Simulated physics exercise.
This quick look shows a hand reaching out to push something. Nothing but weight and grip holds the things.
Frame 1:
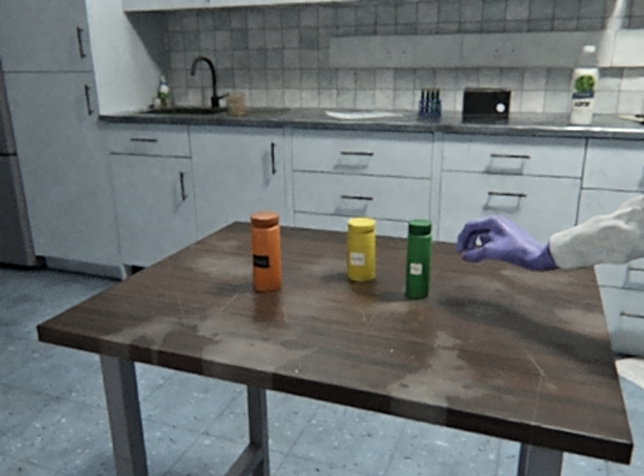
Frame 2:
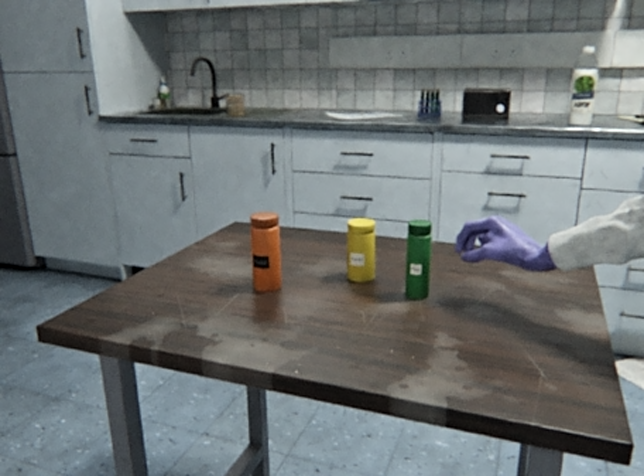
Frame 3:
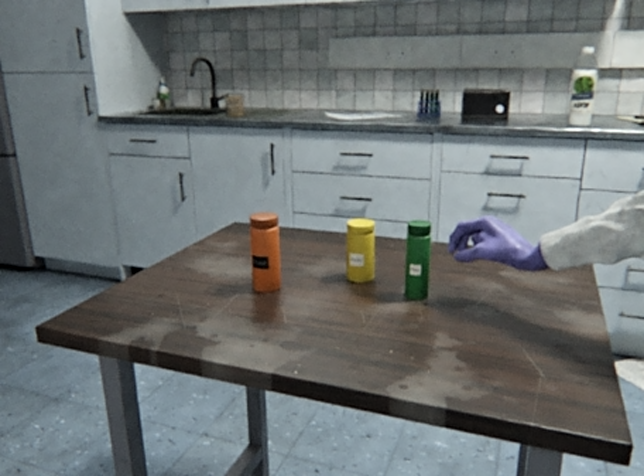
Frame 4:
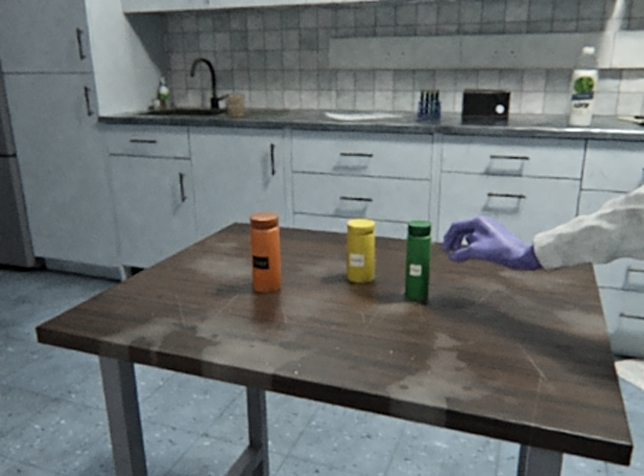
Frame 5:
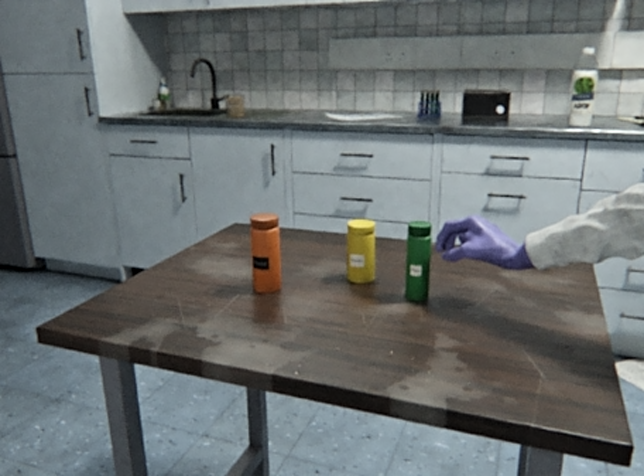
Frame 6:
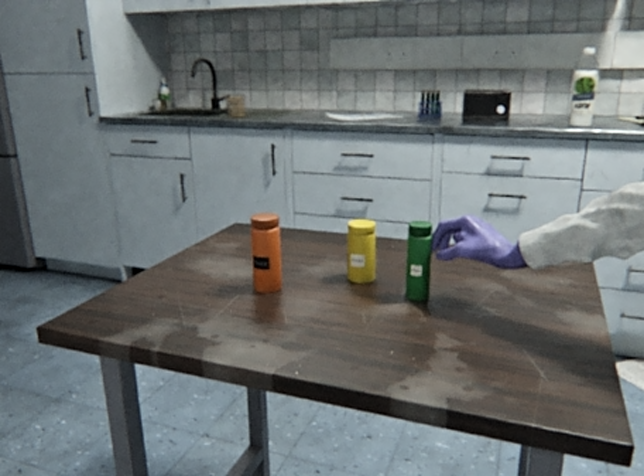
A purple-gloved hand in a pale sleeve reaches in from the right over a worn dark wooden table, seen from slightly above in a kitchen with pale cabinets and a tiled wall. An orange container stands left of a yellow one, with a green shaker to their right, nearest the hand. The hand moves slightly left to the green shaker's side, while the containers and camera stay still.
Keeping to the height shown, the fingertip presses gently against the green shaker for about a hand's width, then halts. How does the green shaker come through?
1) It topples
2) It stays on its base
Option 1: It topples.
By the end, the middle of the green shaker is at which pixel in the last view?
The object finishes roughly at pixel (366, 279).
Then, 0.30 s on from there, green shaker turned 19° from how it was put near (406, 258).
Then, 0.50 s on from there, green shaker turned 52° from how it was put near (385, 262).
Then, 0.60 s on from there, green shaker on its side near (369, 279).
Then, 0.90 s on from there, green shaker on its side near (366, 279).
In the end, toppled on the table, green shaker. At the end, from the last picture's camera, green shaker near (366, 279).
